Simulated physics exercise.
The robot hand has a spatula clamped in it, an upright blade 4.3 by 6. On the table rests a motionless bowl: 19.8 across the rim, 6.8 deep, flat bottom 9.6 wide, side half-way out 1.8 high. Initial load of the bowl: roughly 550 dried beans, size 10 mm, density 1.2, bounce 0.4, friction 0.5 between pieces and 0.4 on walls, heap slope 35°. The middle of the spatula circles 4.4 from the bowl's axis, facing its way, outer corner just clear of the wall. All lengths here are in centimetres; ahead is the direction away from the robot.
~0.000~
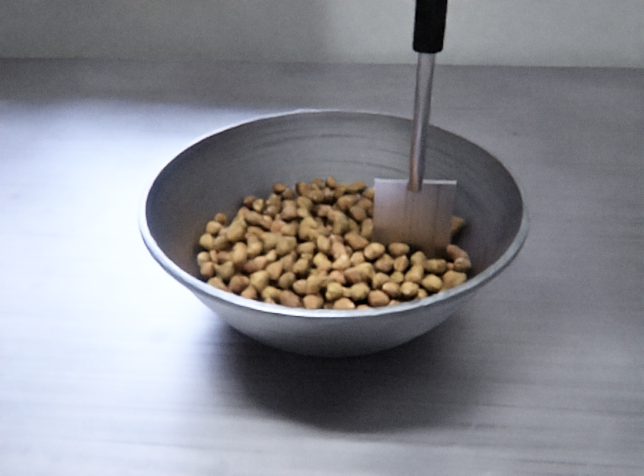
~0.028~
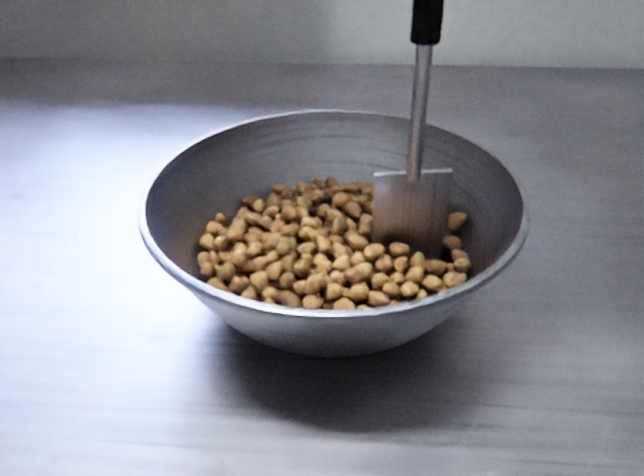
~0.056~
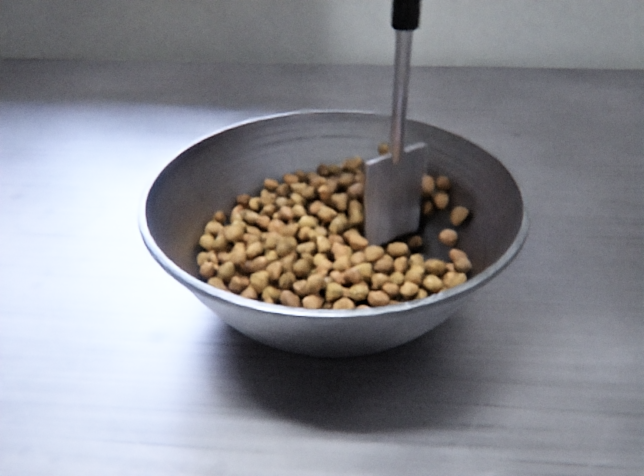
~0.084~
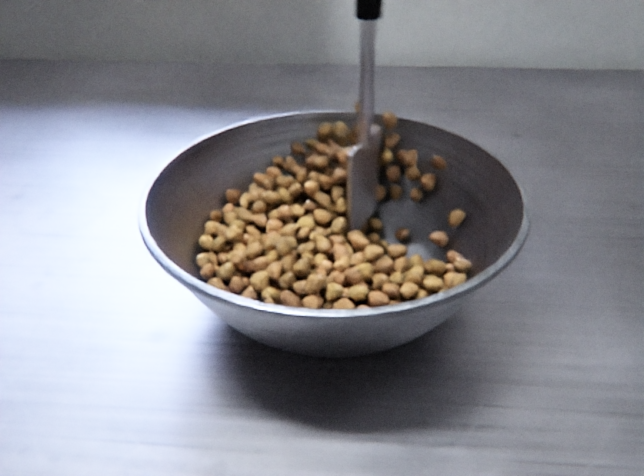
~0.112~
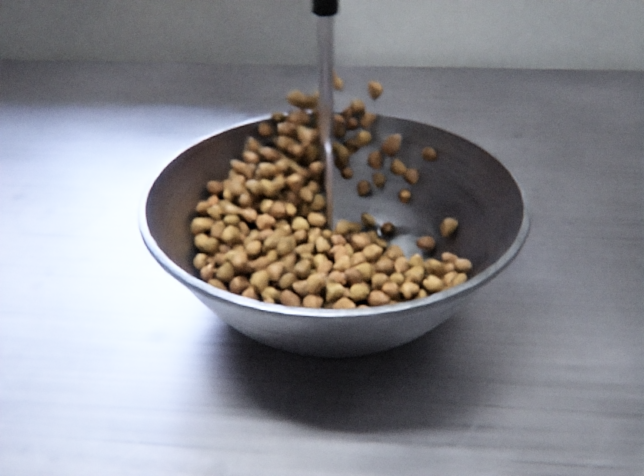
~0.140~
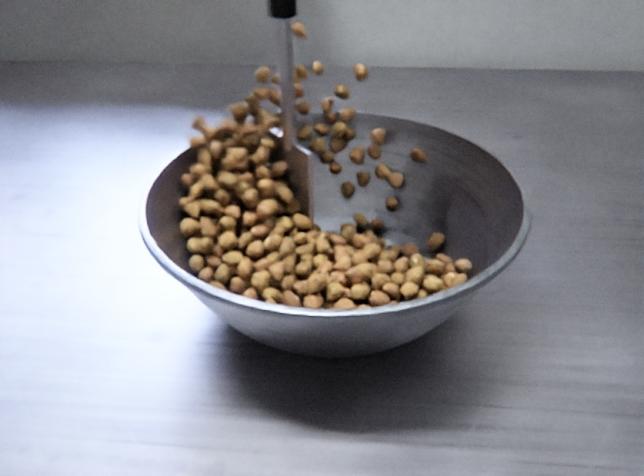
Beans flew up above the rim as a spatula with a black handle swept around the back of a motionless metal bowl, moving from right to left and piling the beans up along the left side.
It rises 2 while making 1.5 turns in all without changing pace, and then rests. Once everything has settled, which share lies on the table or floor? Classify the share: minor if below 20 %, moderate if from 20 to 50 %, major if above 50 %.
Moderate, from 20 to 50 %.
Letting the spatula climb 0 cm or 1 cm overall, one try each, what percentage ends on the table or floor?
Near 40 in a hundred, then 35 in a hundred.
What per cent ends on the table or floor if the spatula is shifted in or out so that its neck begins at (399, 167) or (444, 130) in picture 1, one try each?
Roughly 15 % and 10 %.
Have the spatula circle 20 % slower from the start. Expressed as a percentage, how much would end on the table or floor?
15 per cent.
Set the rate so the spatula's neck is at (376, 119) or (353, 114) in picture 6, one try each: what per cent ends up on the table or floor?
Close to 0 and 5 in a hundred.
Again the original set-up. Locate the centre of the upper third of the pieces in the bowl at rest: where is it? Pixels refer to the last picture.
I'd put it at about (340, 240).
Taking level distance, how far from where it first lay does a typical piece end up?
Some 9 centimetres or so.
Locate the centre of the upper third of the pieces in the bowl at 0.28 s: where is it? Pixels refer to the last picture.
I'd put it at around (372, 278).
By 0.28 s, 285° round, highest piece 14 above the table; 446 in the bowl, 17 on the table or floor, 90 in flight or on the tool.
By 0.43 s, 81° round, highest piece 9 above the table; 397 in the bowl, 127 on the table or floor, 29 in flight or on the tool.
By 0.70 s, 180° round, highest piece 5 above the table; 389 in the bowl, 164 on the table or floor.
By 1.40 s, 180° round, highest piece 5 above the table; 389 in the bowl, 164 on the table or floor.
Final count, 389 in the bowl, 164 on the table or floor. That is 30 % on the table or floor.
